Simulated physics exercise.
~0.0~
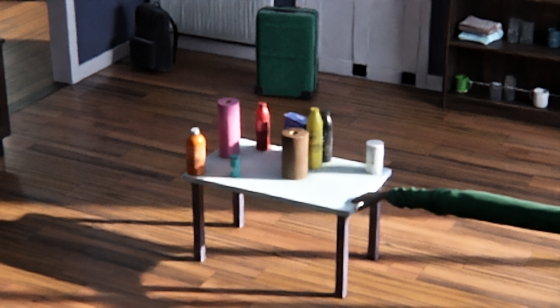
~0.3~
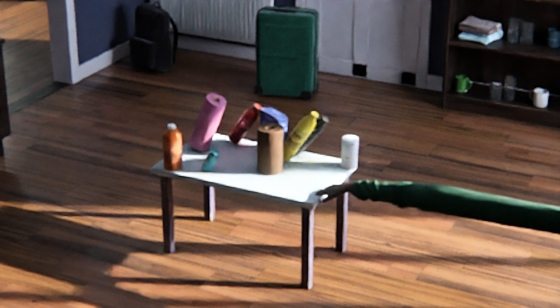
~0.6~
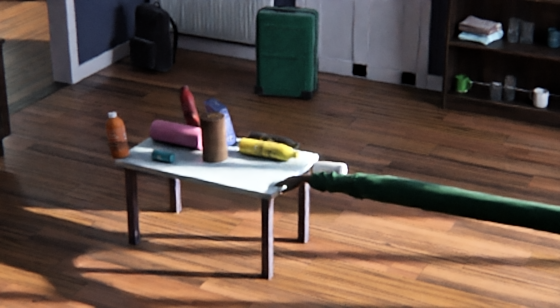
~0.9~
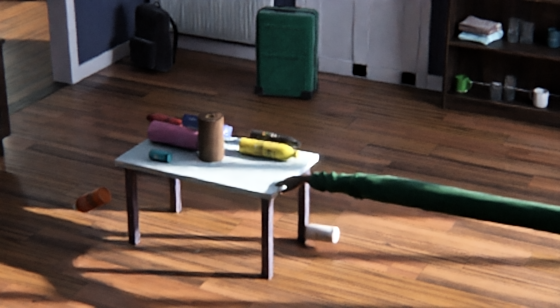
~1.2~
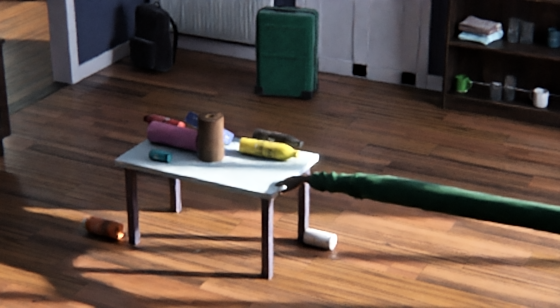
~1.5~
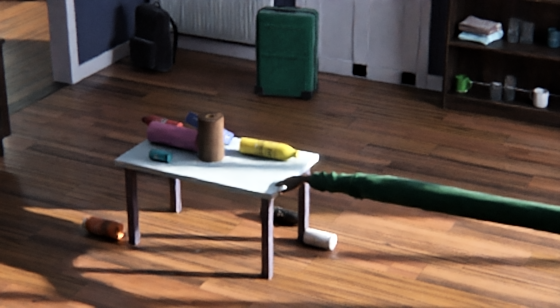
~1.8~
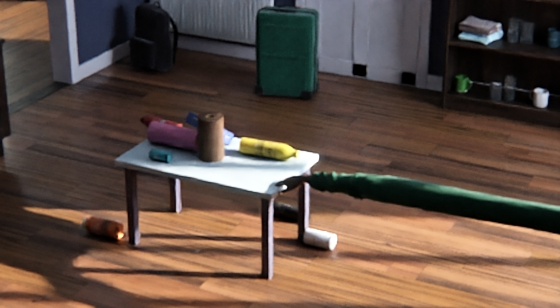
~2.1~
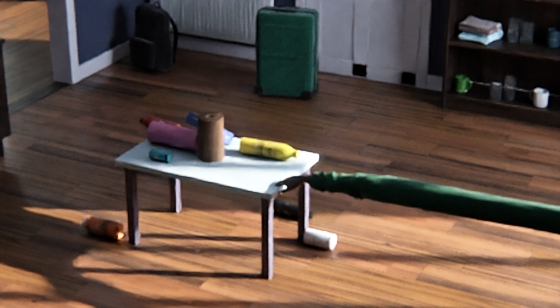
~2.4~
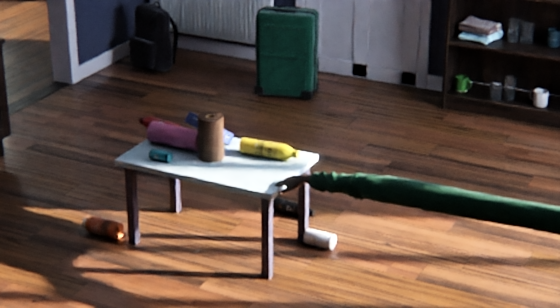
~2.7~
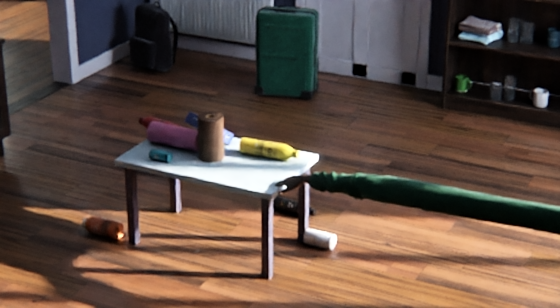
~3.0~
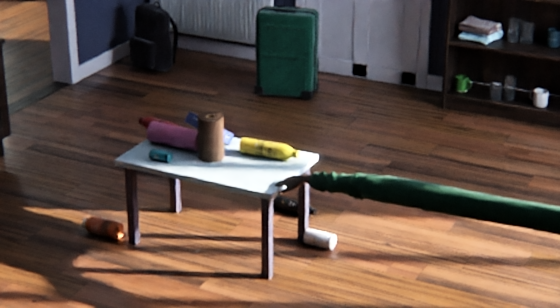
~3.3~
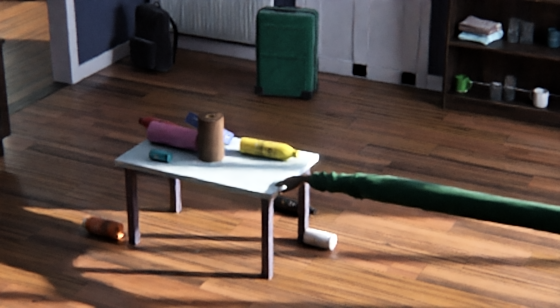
A small table jerks left, toppling most items and dropping some, while the brown roll stays upright.
